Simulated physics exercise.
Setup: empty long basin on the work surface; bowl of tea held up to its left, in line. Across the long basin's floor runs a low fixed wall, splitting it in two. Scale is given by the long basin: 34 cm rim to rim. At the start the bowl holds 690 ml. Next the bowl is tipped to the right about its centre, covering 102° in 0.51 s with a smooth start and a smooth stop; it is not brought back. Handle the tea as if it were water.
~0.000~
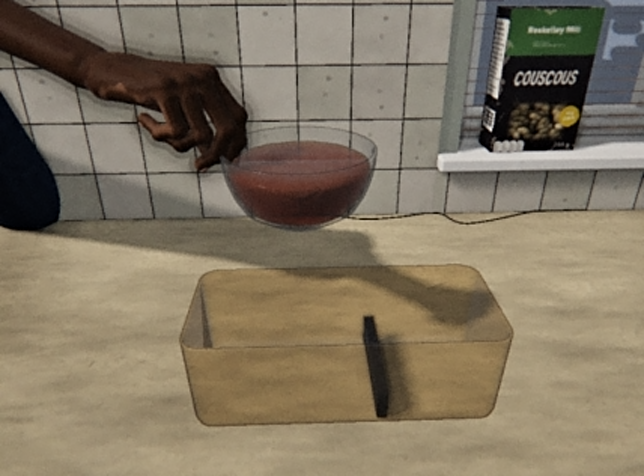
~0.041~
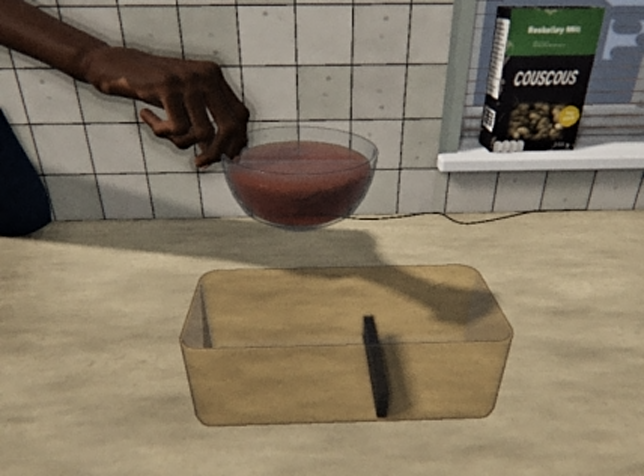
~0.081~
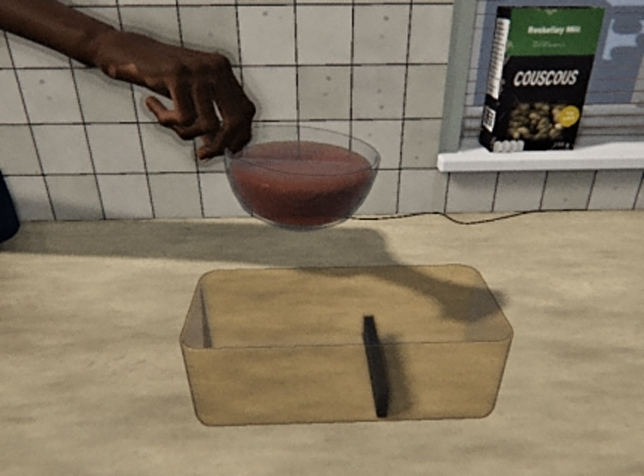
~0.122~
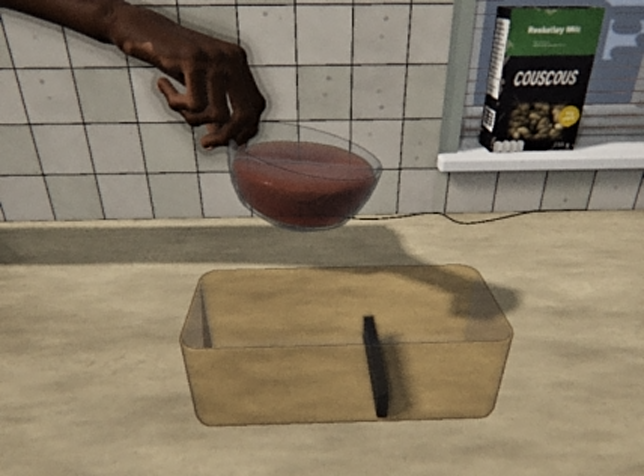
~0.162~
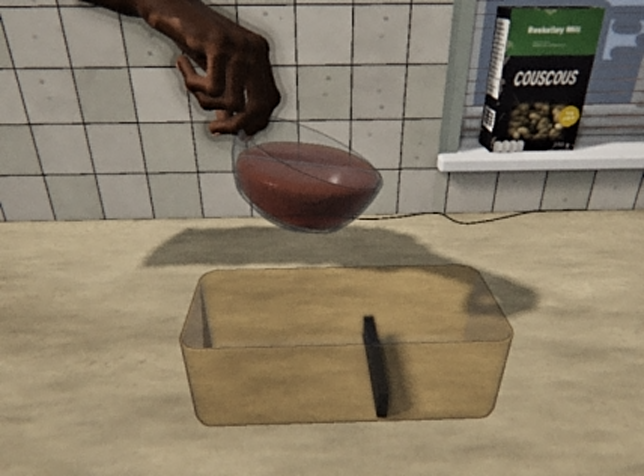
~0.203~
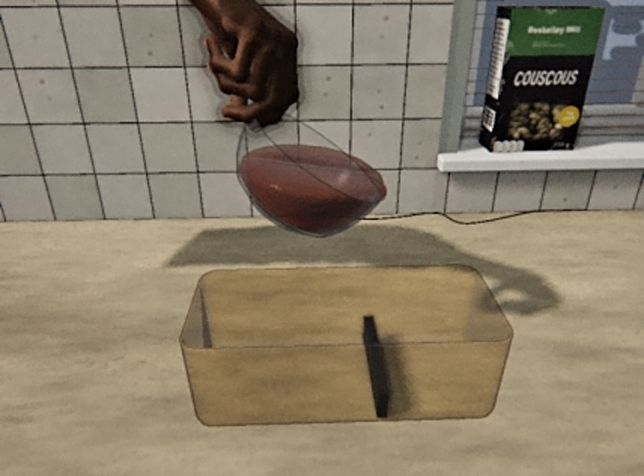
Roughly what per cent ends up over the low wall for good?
About 64 in every hundred.
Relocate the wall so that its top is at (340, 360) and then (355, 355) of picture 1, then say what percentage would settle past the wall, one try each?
The first try gives 70 percent and the second 70 percent.
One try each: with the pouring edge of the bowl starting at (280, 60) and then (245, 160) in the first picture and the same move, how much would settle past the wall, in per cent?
15 per cent first, 20 per cent second.
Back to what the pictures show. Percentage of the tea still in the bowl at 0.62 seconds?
What remains is about 1 percent of it all.
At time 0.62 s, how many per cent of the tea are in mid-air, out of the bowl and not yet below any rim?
I'd put it at about 18 per cent of the liquid.
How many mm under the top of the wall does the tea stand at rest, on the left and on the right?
Roughly 30 mm on the left side and roughly 12 mm on the right.
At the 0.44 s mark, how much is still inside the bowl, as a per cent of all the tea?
Around 14 percent.
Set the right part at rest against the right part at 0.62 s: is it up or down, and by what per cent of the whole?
The right part's share shrinks by around 2 per cent.
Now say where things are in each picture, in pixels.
Tilt 0°; pouring edge (375, 149); surface from (227, 161) to (370, 159); the long basin's rim runs from (192, 307) to (493, 300); the wall's top is at (375, 352), in the first frame.
Tilt 2°; pouring edge (376, 151); surface from (227, 161) to (371, 160), in the second frame.
Tilt 6°; pouring edge (378, 157); surface from (229, 158) to (373, 163), in the third frame.
Tilt 14°; pouring edge (380, 167); surface from (233, 155) to (375, 166), in the fourth frame.
Tilt 23°; pouring edge (380, 180); surface from (236, 155) to (380, 171), in the fifth frame.
Tilt 35°; pouring edge (378, 195); surface from (241, 158) to (370, 179); 5 per cent is over the edge, in the sixth frame.
Then, 0.44 s in, the tilt is 98° and 13 per cent is still to pour, 0 is left of the wall and 40 right of it.
Then, 0.62 s in, the tilt is 102° and 1 per cent is still to pour, 16 is left of the wall and 66 right of it.
Then, 0.81 s in, the tilt is 102° and 0 per cent is still to pour, 26 is left of the wall and 70 right of it.
Then, 1.01 s in, the tilt is 102° and 0 per cent is still to pour, 31 is left of the wall and 66 right of it.
Finally, 33 per cent lies left of the wall, 64 right of it and 3 outside.
